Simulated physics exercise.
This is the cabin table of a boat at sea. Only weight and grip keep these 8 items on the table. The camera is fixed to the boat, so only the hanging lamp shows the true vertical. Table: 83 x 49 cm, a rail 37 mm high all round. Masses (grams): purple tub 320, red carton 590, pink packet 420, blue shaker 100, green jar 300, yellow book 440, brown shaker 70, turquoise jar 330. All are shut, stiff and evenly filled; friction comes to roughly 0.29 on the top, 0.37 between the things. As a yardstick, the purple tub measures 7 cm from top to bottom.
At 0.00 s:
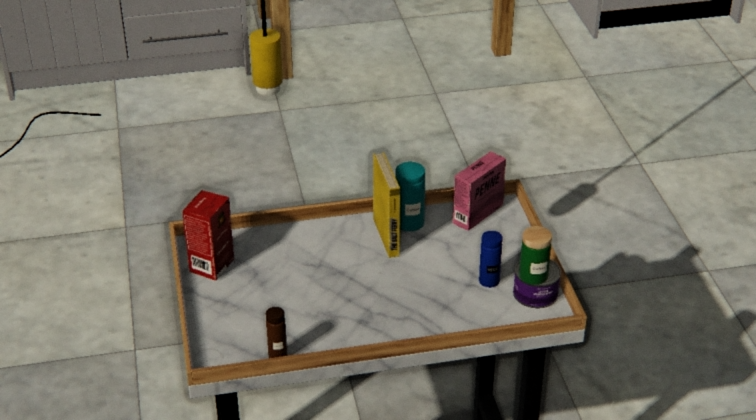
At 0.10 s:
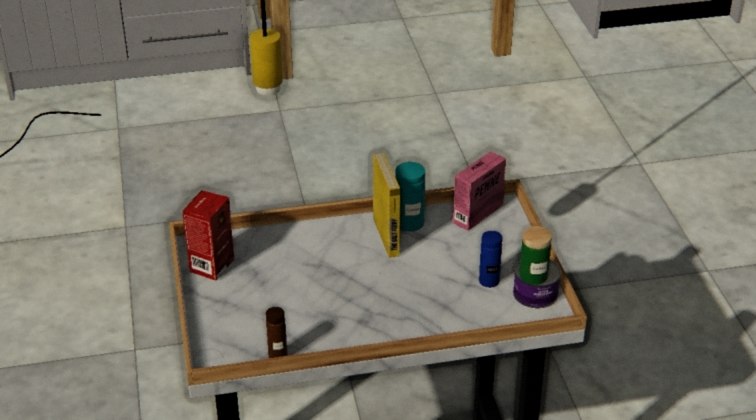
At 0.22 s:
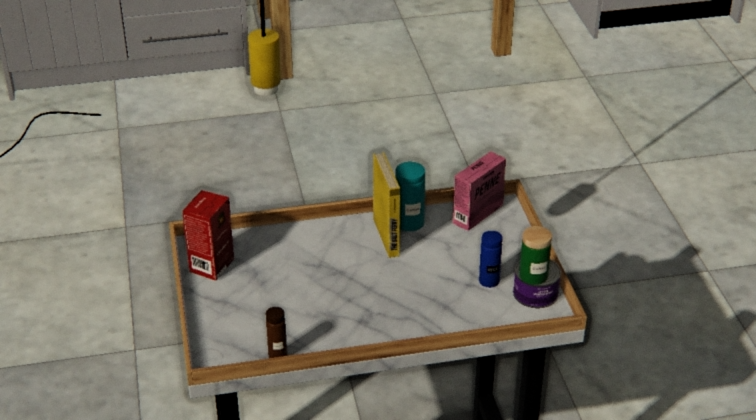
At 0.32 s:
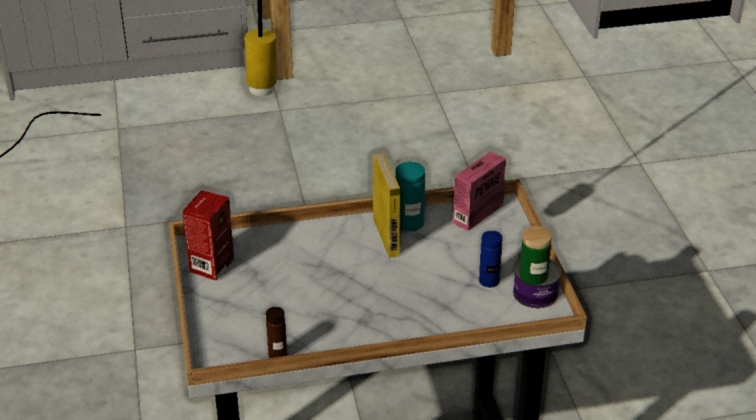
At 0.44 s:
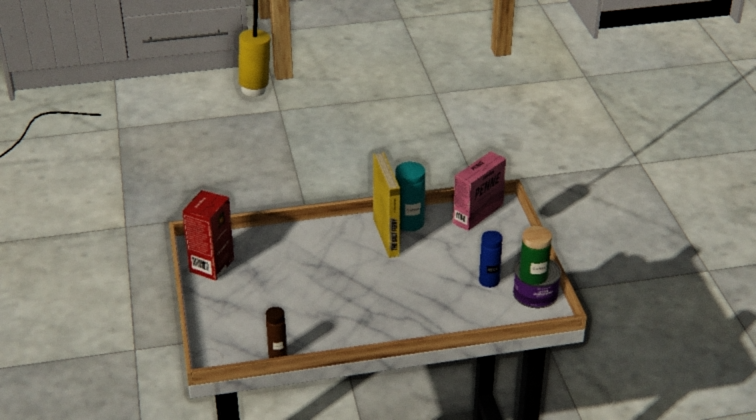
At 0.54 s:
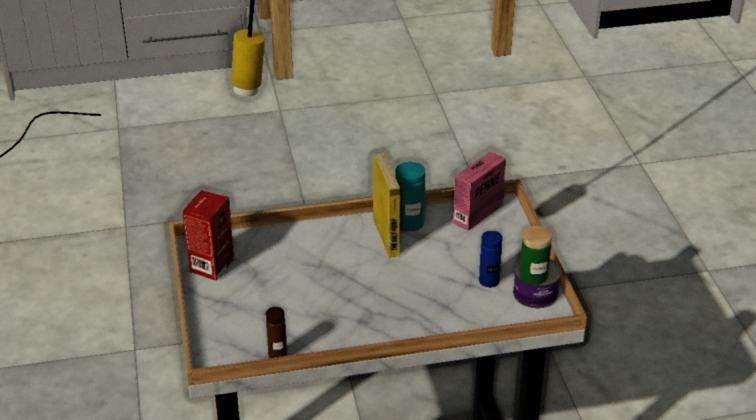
The yellow hanging lamp hung still at first, then swung slowly a little to the left, while the cartons, jars and shakers on the railed marble table stayed where they were.
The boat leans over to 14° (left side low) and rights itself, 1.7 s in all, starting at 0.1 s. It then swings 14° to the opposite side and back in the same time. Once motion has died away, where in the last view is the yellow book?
The yellow book comes to rest near (289, 248).
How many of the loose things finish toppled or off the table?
In all, 1.
By 0.94 s, floor tilted 14°, left side down; yellow book rocked 35° off its seat near (362, 212).
By 1.04 s, floor tilted 14°, left side down; yellow book on its side near (335, 238).
By 1.34 s, floor tilted 8°, left side down; yellow book on its side near (293, 248).
When it is over (4.0 s), lying over on the table, yellow book; the other 7 within 5 cm of the start. In the last view, yellow book near (289, 248).
